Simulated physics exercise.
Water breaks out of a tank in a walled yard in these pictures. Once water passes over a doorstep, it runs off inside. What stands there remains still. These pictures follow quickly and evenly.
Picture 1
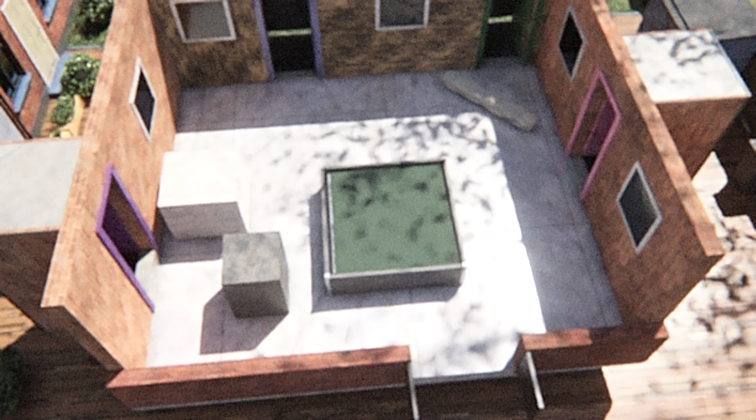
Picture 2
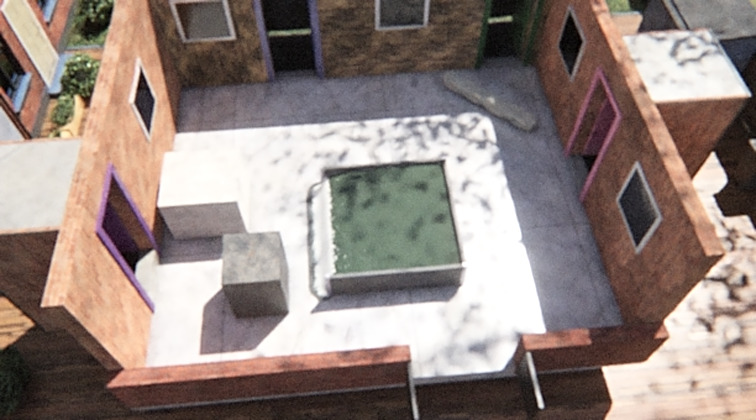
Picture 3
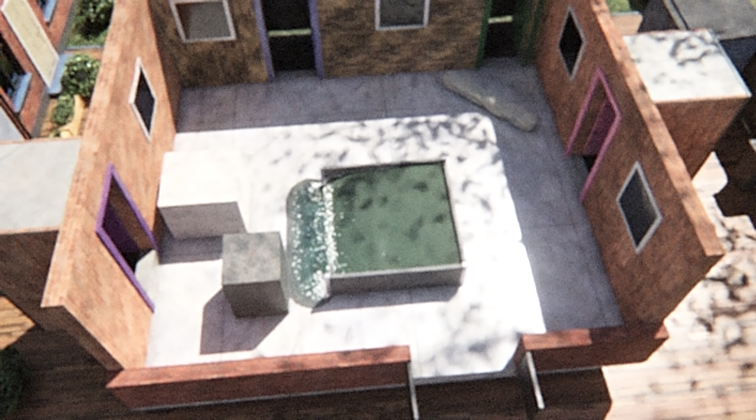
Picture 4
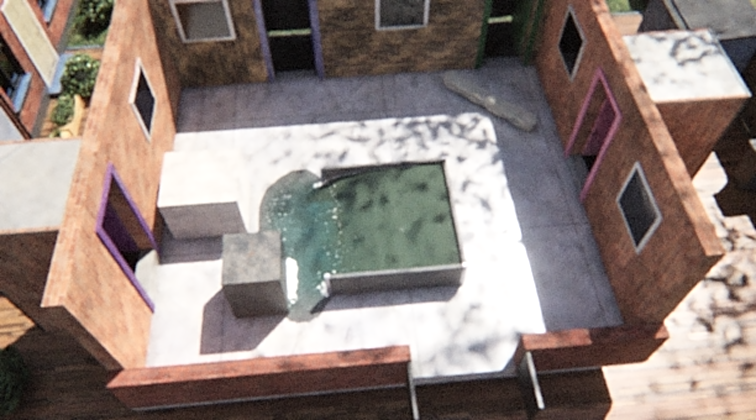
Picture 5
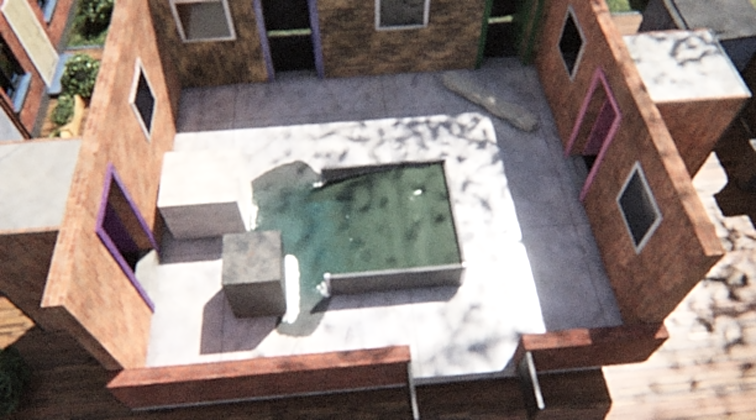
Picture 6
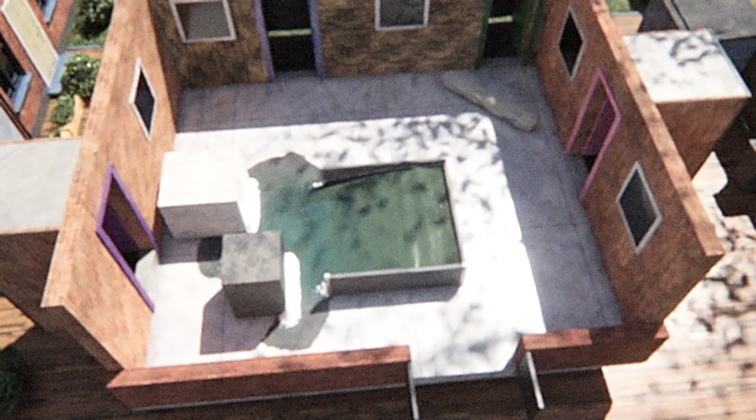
Green water bursts through the left side of a low square tank in a brick-walled yard, seen from high above by a still camera. A white block and a smaller grey block stand left of the tank, with purple, pink and green door surrounds in the walls. The water foams onto the pale paving, spreads left around the grey block and reaches the white one.
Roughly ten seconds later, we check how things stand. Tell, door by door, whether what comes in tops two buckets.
The pink door gets two buckets or less inside; the purple door gets two buckets or less inside; the green door gets two buckets or less inside; the blue door gets more than two buckets inside.
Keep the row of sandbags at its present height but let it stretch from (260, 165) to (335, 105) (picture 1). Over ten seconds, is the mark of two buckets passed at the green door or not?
Checked each: The green door stays inside the bound.
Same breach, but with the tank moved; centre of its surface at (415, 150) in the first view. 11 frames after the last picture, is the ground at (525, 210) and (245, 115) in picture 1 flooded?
Parched, soaked.
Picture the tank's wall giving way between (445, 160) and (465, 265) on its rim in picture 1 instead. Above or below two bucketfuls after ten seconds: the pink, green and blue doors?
Lab note: The pink one tops the threshold; the green one tops the threshold; the blue one sits below the threshold.
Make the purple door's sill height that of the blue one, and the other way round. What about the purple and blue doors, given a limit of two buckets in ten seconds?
Looking at purple first, it breaks the limit, but blue remains below the limit.
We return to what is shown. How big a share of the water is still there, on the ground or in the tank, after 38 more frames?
About 96 %.
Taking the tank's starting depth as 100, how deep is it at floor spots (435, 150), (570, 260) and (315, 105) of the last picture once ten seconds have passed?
In the order asked, some 6, 10 and 10 in a hundred.
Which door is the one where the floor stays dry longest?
I'd go with the pink-painted one.
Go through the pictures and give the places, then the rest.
In the first frame, still water in the open tank at (389, 216).
In the second frame, the front is at (315, 188), out from the gap at (328, 233).
In the third frame, the front is at (305, 183), out from the gap at (328, 234).
In the fourth frame, the front is at (290, 314), out from the gap at (328, 234).
In the fifth frame, water pours out at (328, 234) and has run to (252, 184).
In the sixth frame, the front is at (203, 262), out from the gap at (328, 234).
A moment on, water covers 20 % of the floor; the pink door not reached, the purple door wet at the sill, nothing in, the green door not reached, the blue door not reached.
Next, water covers 35 % of the floor; the pink door not reached, the purple door wet at the sill, nothing in, the green door not reached, the blue door not reached.
Then, water covers 50 % of the floor; the pink door not reached, the purple door wet at the sill, nothing in, the green door not reached, the blue door under two buckets in.
Later, water covers 65 % of the floor; the pink door not reached, the purple door wet at the sill, nothing in, the green door wet at the sill, nothing in, the blue door over two buckets in.
In the end, water covers 90 % of the floor; the pink door wet at the sill, nothing in, the purple door wet at the sill, nothing in, the green door wet at the sill, nothing in, the blue door over two buckets in.
